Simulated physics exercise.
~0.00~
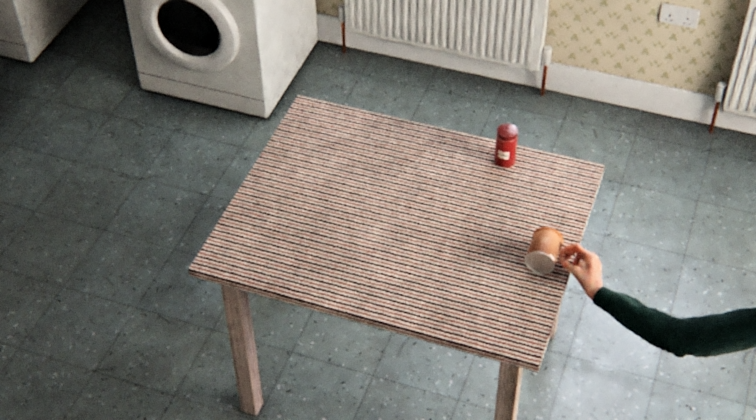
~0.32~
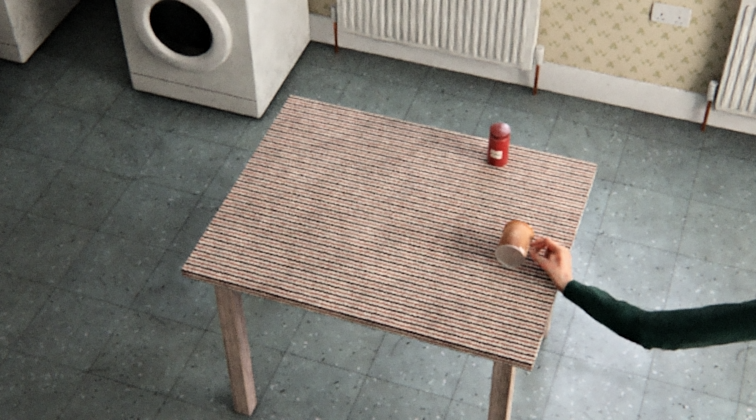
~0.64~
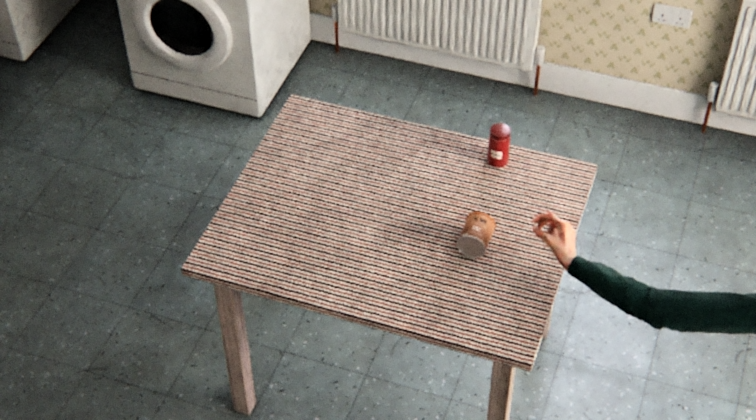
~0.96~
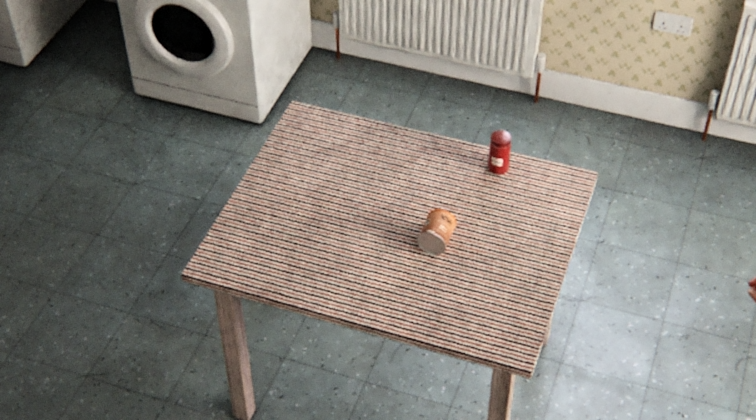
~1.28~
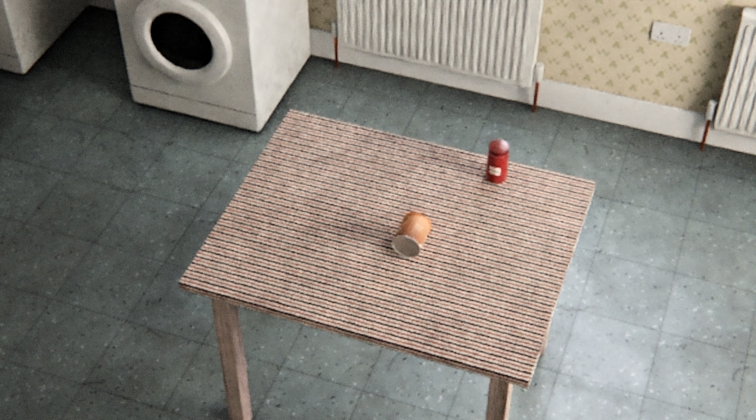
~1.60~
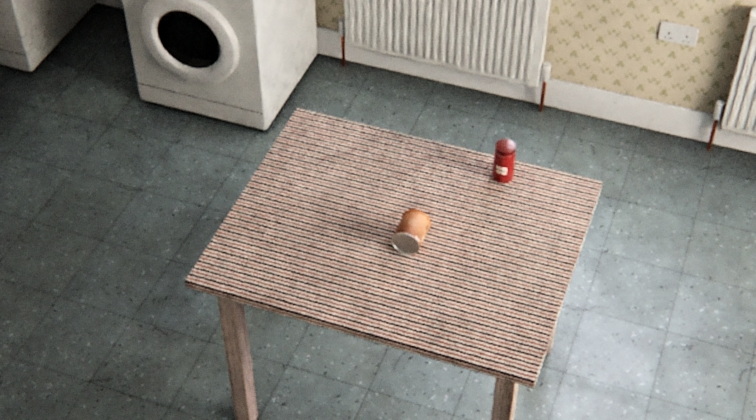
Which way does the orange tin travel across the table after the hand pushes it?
The orange tin moves to the left across the table top.
The video shows a hand in a dark green sleeve pushing an orange tin left across a striped table top, then letting go and drawing back. The tin keeps moving left and ends up still on the table, while a red jar stays in its place.
